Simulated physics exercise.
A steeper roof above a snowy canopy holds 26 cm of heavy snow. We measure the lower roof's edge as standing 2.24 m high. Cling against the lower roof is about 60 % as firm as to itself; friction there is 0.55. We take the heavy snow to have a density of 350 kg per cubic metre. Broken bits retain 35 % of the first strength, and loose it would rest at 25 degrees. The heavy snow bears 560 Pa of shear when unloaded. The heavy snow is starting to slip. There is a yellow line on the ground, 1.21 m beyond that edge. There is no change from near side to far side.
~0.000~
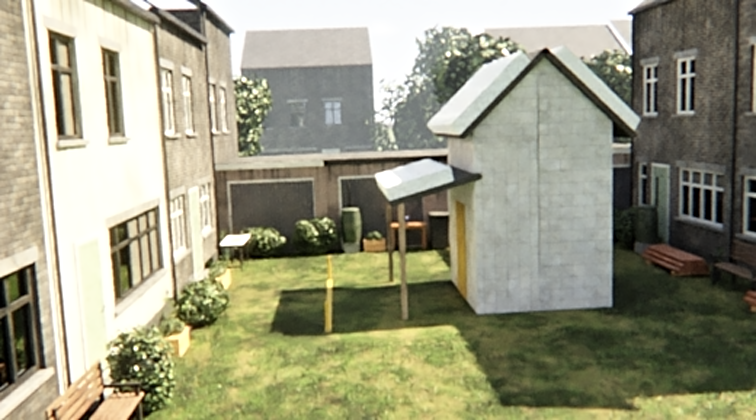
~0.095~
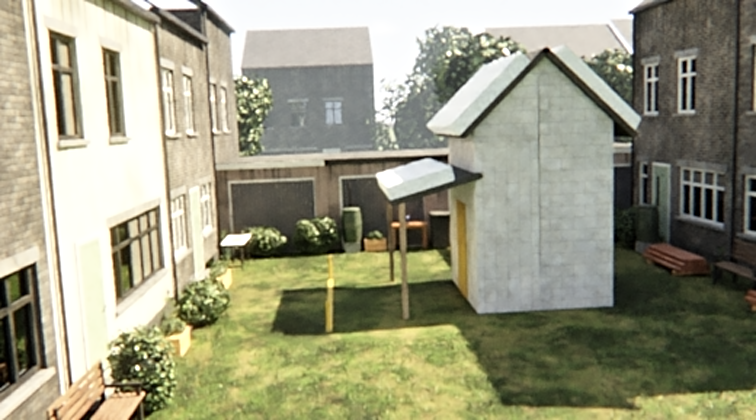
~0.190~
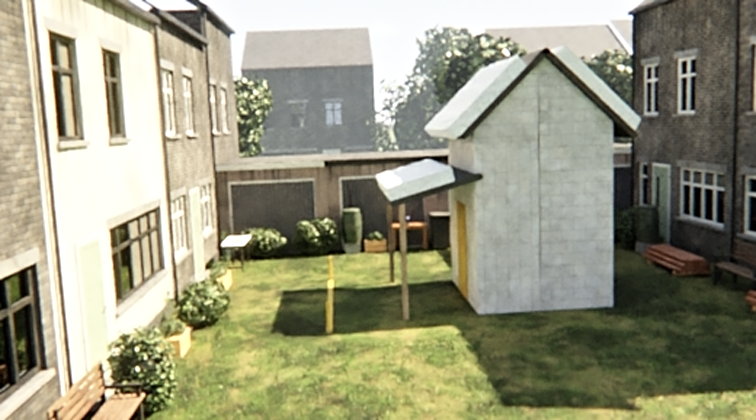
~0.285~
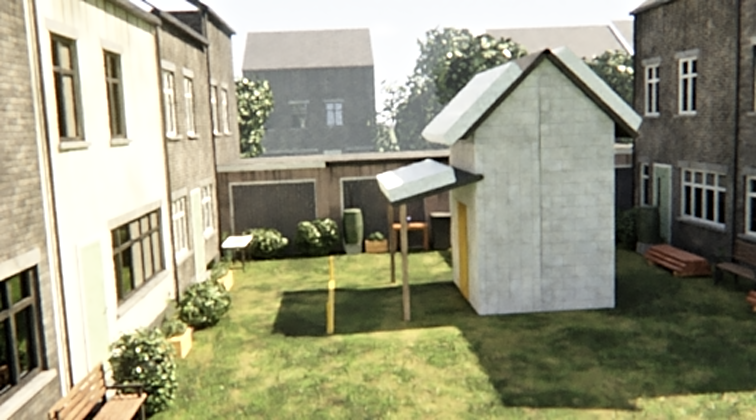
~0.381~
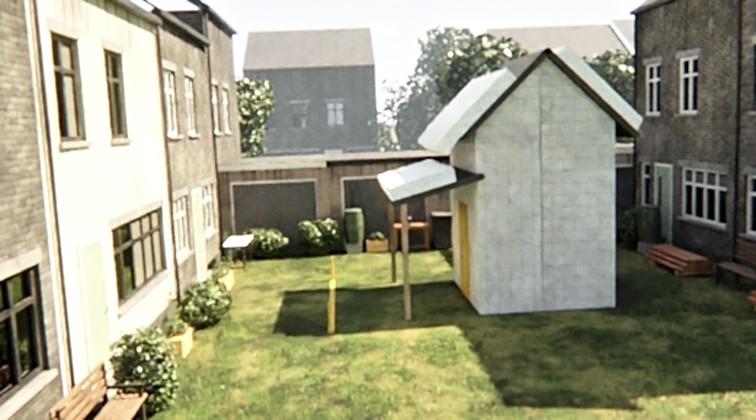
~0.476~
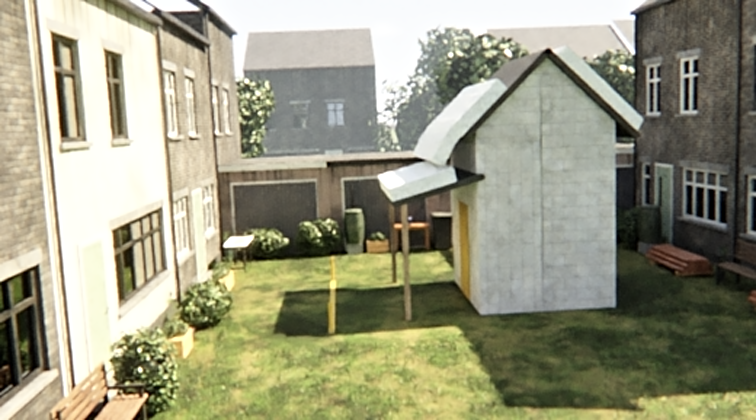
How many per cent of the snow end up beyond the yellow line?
About 30 %.
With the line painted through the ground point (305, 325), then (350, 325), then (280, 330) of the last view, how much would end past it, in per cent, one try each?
18 %, then 40 %, then 6 %.
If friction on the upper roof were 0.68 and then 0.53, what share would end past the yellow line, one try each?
It would be 3 % the first time and 8 % the second.
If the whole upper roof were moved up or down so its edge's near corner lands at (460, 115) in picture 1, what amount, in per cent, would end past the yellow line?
It would then be around 50 percent.
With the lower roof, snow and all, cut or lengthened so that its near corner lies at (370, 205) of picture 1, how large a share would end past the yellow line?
20 %.
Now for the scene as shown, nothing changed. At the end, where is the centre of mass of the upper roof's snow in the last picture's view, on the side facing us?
Centre noted at roughly (347, 275).
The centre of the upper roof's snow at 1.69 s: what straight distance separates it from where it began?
About 4.0 m.
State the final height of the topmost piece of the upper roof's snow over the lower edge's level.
0.6 m.
After 1.03 s, none is below the lower edge and 0 % is past the line.
After 1.69 s, 54 % is below the lower edge and 21 % is past the line.
After 2.34 s, 57 % is below the lower edge and 30 % is past the line.
After 3.00 s, 57 % is below the lower edge and 30 % is past the line.
After 3.10 s, 57 % is below the lower edge and 30 % is past the line.
